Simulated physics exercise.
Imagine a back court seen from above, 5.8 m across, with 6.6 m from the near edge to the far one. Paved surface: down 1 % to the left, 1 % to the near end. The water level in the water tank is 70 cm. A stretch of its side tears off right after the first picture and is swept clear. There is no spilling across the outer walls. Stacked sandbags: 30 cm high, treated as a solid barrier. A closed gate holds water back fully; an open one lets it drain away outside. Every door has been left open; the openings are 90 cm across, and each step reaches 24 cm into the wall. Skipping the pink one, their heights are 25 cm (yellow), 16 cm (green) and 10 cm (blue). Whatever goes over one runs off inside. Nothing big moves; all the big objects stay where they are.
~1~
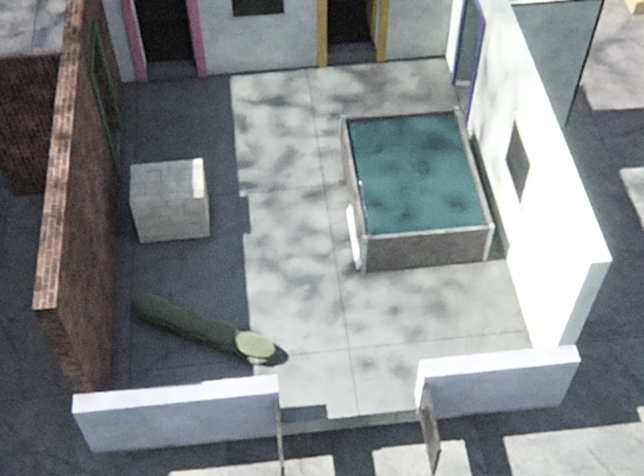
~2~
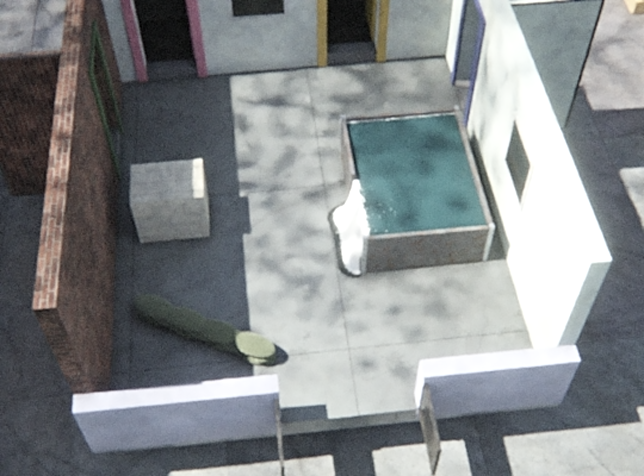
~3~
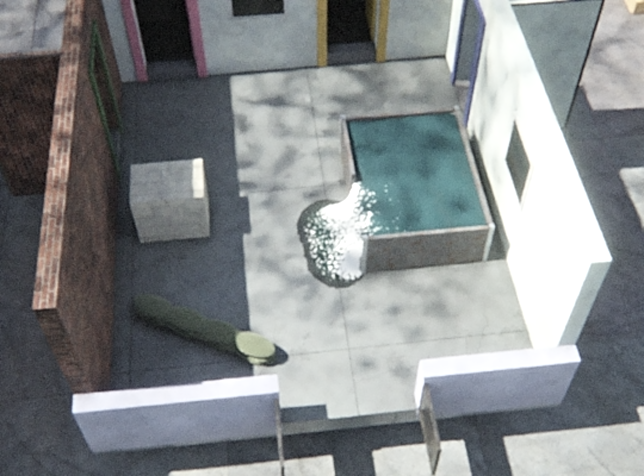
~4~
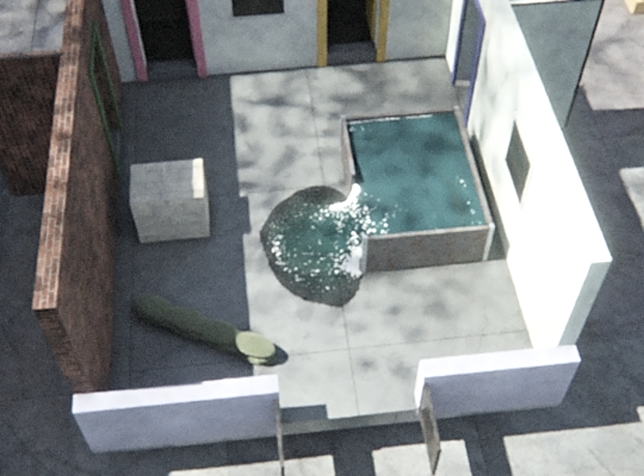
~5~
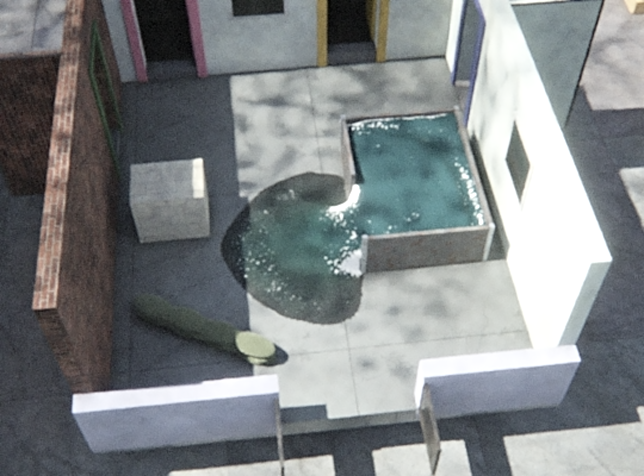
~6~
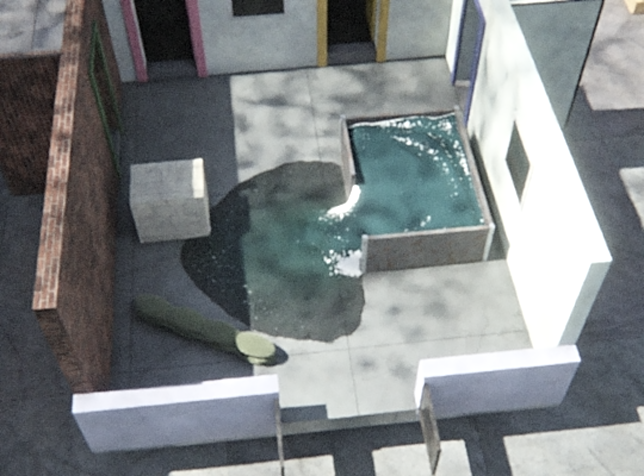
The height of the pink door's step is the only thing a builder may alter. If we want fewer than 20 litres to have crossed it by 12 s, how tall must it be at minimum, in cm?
It needs to be roughly 21 cm tall.
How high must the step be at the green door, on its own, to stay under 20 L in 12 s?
The green one would have to be about 8.5 cm high.
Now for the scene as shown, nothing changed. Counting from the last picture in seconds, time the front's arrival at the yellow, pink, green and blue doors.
Yellow at 4.0 s, pink at 2.0 s, green at 1.0 s and blue at 5.5 s.
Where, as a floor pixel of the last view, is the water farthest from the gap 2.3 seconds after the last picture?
Near (123, 86).
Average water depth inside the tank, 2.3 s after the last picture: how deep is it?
The mean depth is about 30 cm.
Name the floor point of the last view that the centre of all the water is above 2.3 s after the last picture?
Centre estimate: (290, 229) px, approximately.
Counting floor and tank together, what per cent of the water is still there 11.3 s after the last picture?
I'd estimate some 82 in a hundred.
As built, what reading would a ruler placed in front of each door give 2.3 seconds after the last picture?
In cm: Yellow 0, pink 9, green 9, blue 0.
Then, 0.7 s after the last picture water covers 30 % of the floor, deepest (38 cm) near (345, 246); it has not reached the pink door.
Then, 2.3 s after the last picture water covers 50 % of the floor, deepest (36 cm) near (115, 279); 9 cm at the pink door, 0 litres in over its 19 cm step.
Then, 11.3 s after the last picture water covers 95 % of the floor, deepest (12 cm) near (110, 425); 6 cm at the pink door, 27 litres in over its 19 cm step.
At the pink door as built, the water peaked near 29 cm, 2.7 s after the last picture.
Run again over the same 12 s with other heights there, 27 litres in over 19 cm, 7 litres over 26 cm. The limit of 20 litres is kept from about 21 cm up.
